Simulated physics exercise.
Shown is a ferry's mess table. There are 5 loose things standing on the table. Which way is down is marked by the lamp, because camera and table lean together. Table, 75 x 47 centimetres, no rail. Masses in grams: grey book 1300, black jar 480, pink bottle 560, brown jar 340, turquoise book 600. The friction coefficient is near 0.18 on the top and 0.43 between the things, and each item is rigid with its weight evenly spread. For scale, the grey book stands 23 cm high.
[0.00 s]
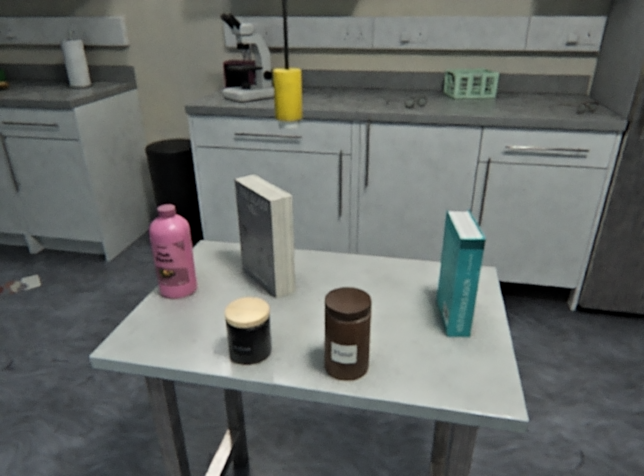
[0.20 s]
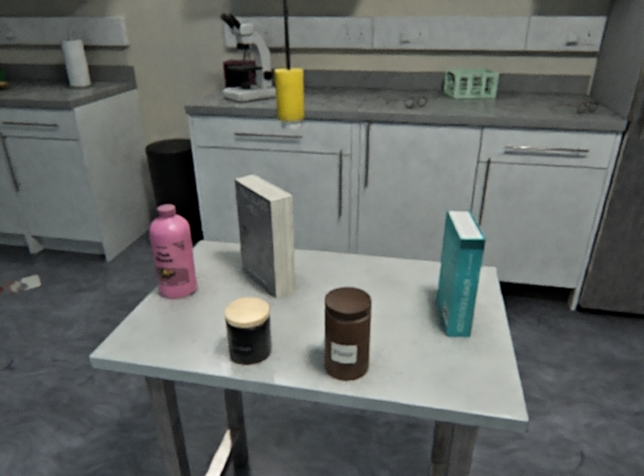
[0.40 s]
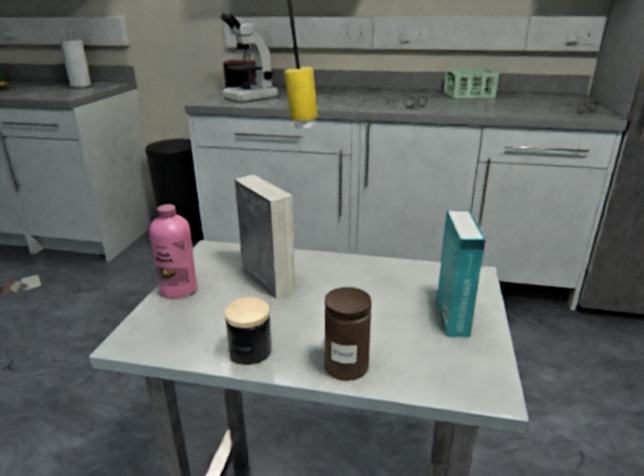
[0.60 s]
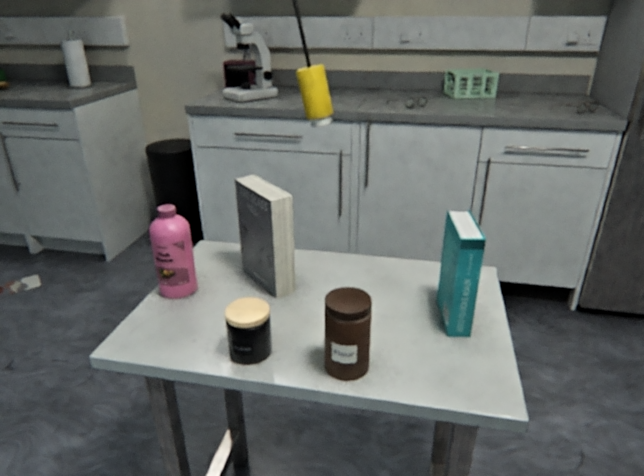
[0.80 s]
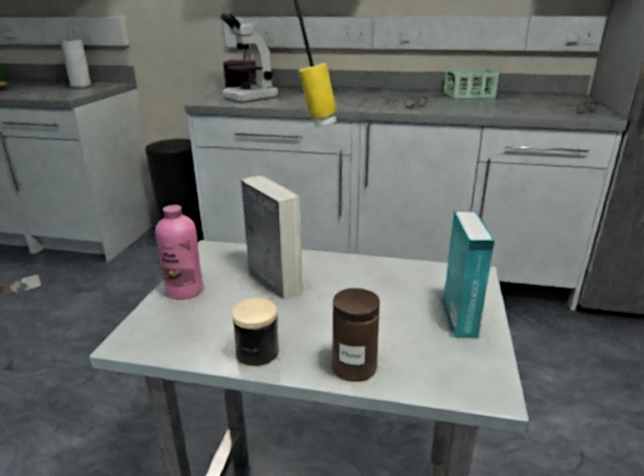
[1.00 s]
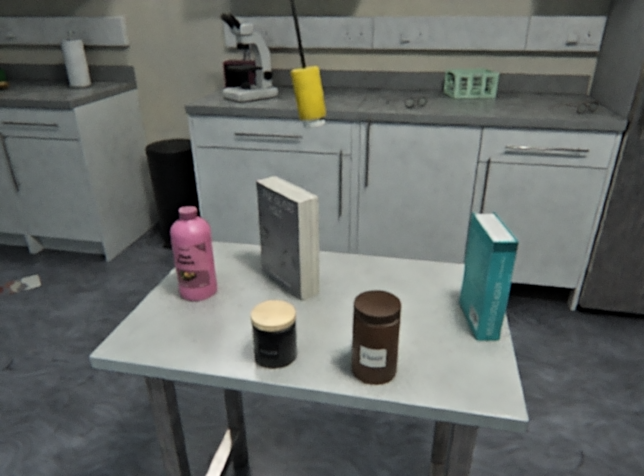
Five objects stand on a table as a yellow cylinder swings right, then they slide right.
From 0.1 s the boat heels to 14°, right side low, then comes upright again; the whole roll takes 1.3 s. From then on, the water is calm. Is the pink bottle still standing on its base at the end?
Yes.
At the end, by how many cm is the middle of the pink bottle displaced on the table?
It ends about 8 centimetres from where it started.
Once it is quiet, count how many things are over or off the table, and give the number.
Altogether, 0.
After 1.10 s, floor tilted 6°, right side down; pink bottle slid 7 cm near (201, 253); grey book slid 7 cm; turquoise book slid 7 cm.
After 1.20 s, floor tilted 3°, right side down; pink bottle slid 8 cm near (206, 253); grey book slid 8 cm; turquoise book slid 8 cm.
At rest (1.9 s), not toppled but over 5 cm from the start, grey book, black jar, pink bottle, brown jar and turquoise book. In the last view, pink bottle near (206, 253).
